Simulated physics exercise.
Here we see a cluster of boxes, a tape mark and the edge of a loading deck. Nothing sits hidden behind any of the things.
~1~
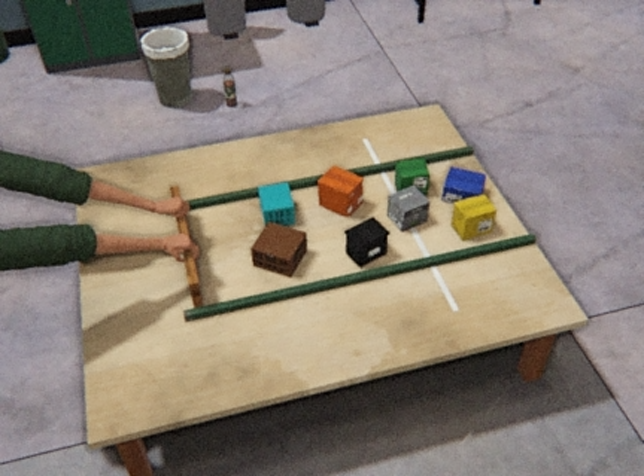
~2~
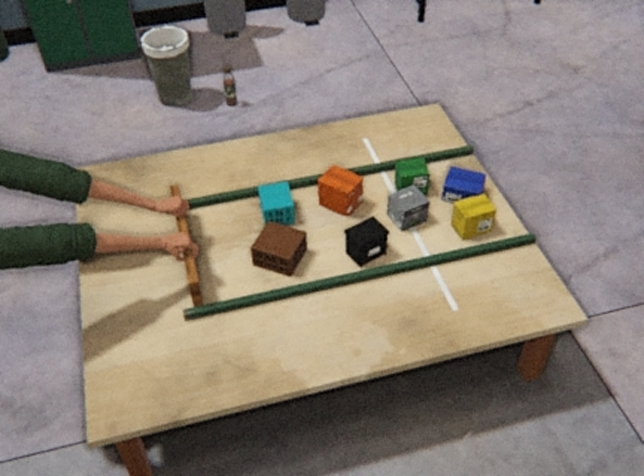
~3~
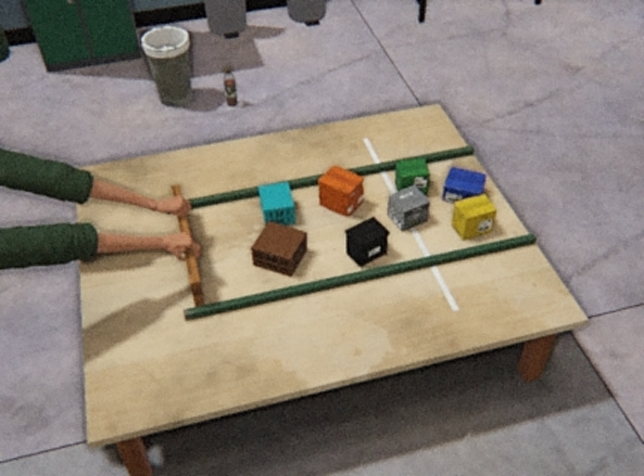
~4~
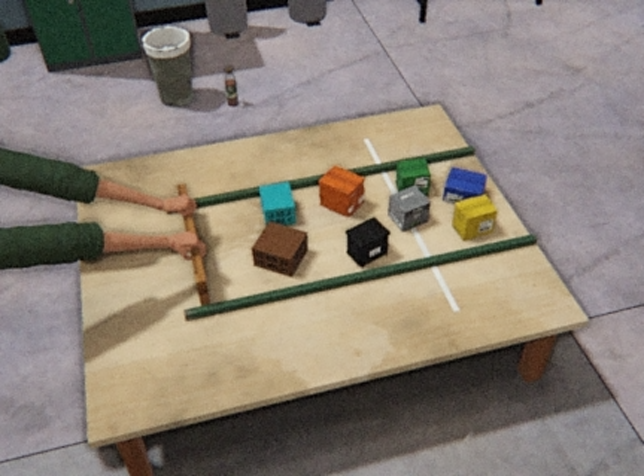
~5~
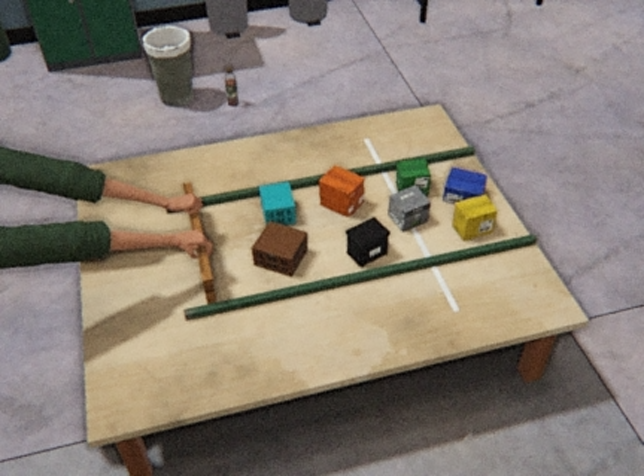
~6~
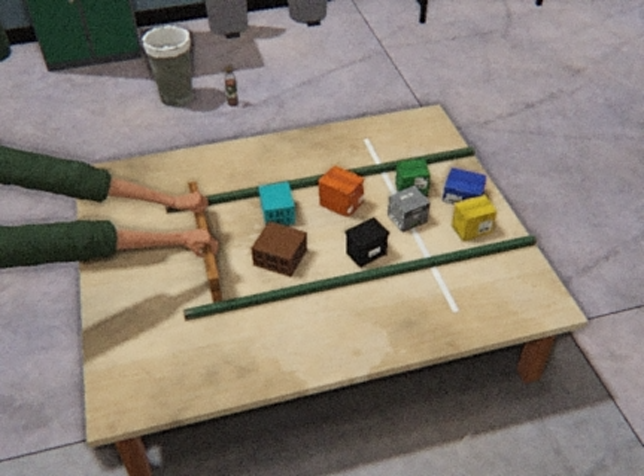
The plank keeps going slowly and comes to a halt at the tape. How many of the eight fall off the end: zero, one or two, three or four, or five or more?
Not one drops.
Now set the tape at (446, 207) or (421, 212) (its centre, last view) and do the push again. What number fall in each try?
Taking the two tries in order, the numbers are 2 and 0.
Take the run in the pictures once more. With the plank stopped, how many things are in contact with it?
3 of them.
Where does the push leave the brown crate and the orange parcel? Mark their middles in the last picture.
In the last picture the brown crate sits around (428, 207) and the orange parcel around (438, 176).
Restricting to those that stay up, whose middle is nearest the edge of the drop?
Answer: The blue parcel.
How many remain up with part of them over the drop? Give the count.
That comes to 1 of them.
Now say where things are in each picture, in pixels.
The first picture shows blue parcel (464, 188); yellow parcel (473, 218); green parcel (412, 178); plank (186, 246); tape (405, 214).
The second picture shows yellow parcel (473, 217); plank (186, 244).
The third picture shows green parcel (412, 178); turquoise crate (277, 205).
The fourth picture shows blue parcel (465, 188); orange parcel (342, 192).
The fifth picture shows yellow parcel (474, 218); brown crate (280, 249).
The sixth picture shows blue parcel (465, 188); yellow parcel (474, 218); green parcel (413, 179); plank (205, 241); tape (405, 215).
Soon after, none off yet; blue parcel at rest near (465, 188); yellow parcel at rest near (474, 218); green parcel at rest near (413, 179).
Then, none off yet; blue parcel at rest near (465, 188); yellow parcel at rest near (474, 218); green parcel moved a little near (429, 175).
At rest, the number that fall off is zero.
